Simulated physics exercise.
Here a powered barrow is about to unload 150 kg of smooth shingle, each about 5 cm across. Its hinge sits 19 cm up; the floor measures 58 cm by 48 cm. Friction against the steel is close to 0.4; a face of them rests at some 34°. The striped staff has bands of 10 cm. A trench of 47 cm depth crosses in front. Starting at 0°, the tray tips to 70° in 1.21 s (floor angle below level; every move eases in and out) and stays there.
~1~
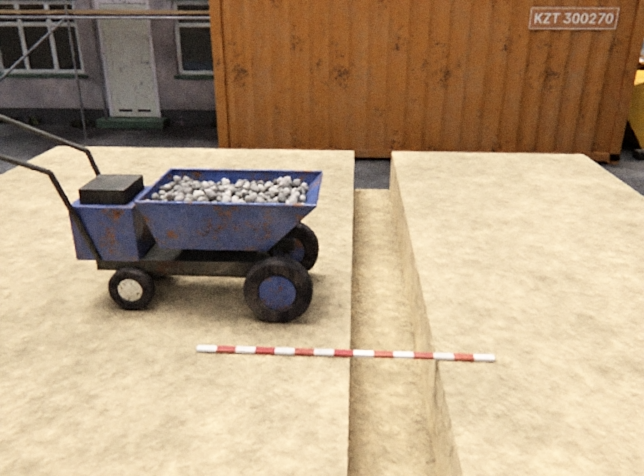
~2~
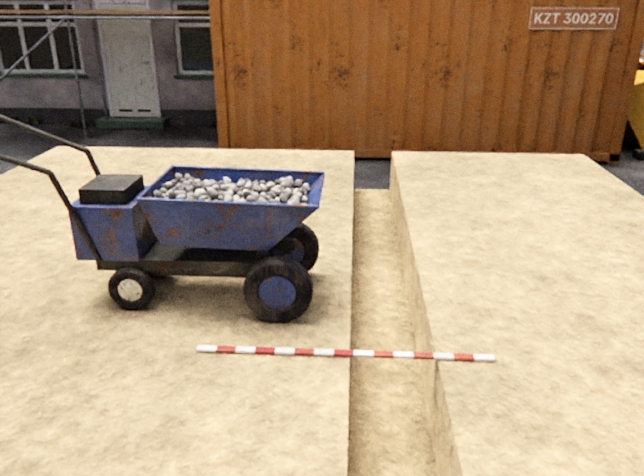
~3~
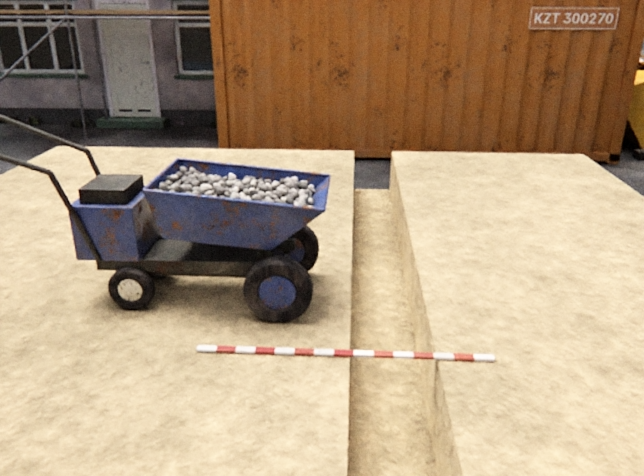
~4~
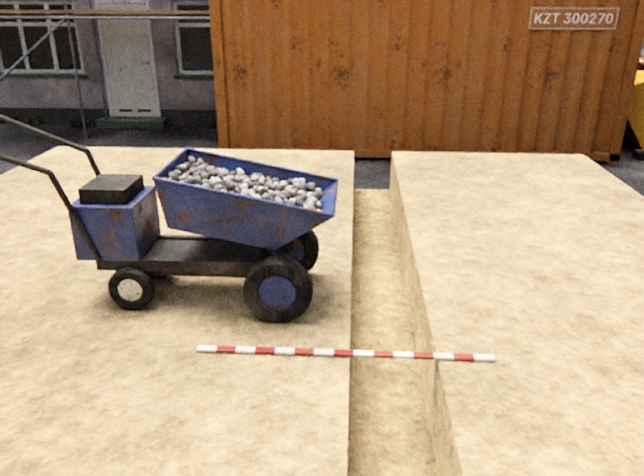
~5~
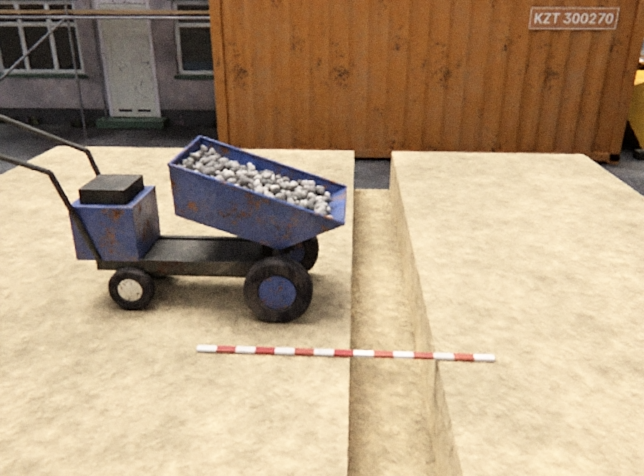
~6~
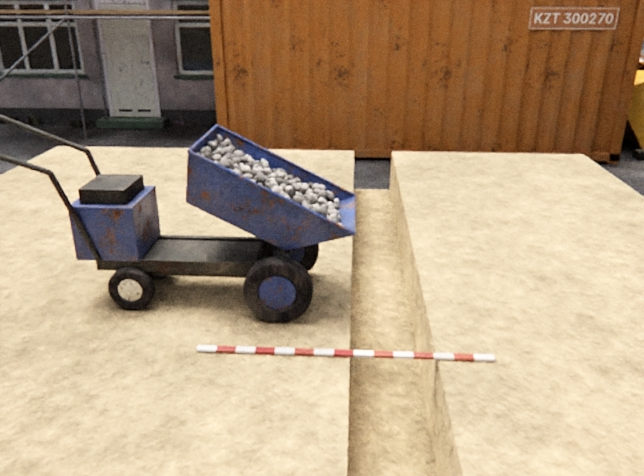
A rusty blue powered barrow full of smooth grey stones stood still beside a trench while its tray slowly tilted toward the right, the back end rising and the front lip dipping lower.
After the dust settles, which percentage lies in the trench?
Some 75 per cent of it.
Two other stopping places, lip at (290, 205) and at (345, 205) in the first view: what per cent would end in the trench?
Near 100 per cent from the first place, 35 from the second.
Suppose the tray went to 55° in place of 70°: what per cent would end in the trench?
It would be near 75 per cent.
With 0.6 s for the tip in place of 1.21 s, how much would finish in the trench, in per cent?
It would be near 60 per cent.
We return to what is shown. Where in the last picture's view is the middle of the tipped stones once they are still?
Their middle is at about (402, 353).
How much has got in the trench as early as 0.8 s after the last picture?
Some 45 per cent.
Then, 0.4 s after the last picture the floor is at 59°, 99 % in the tray, 1 % in the trench; the foremost stones are at (385, 265).
Then, 0.8 s after the last picture the floor is at 70°, 43 % in the tray, 44 % in the trench, 14 % past the trench; the foremost stones are at (471, 289).
Then, 1.1 s after the last picture the floor is at 70°, 9 % in the tray, 66 % in the trench, 25 % past the trench; the foremost stones are at (565, 300).
Then, 3.1 s after the last picture the floor is at 70°, 0 % in the tray, 75 % in the trench, 25 % past the trench; the foremost stones are at (640, 313).
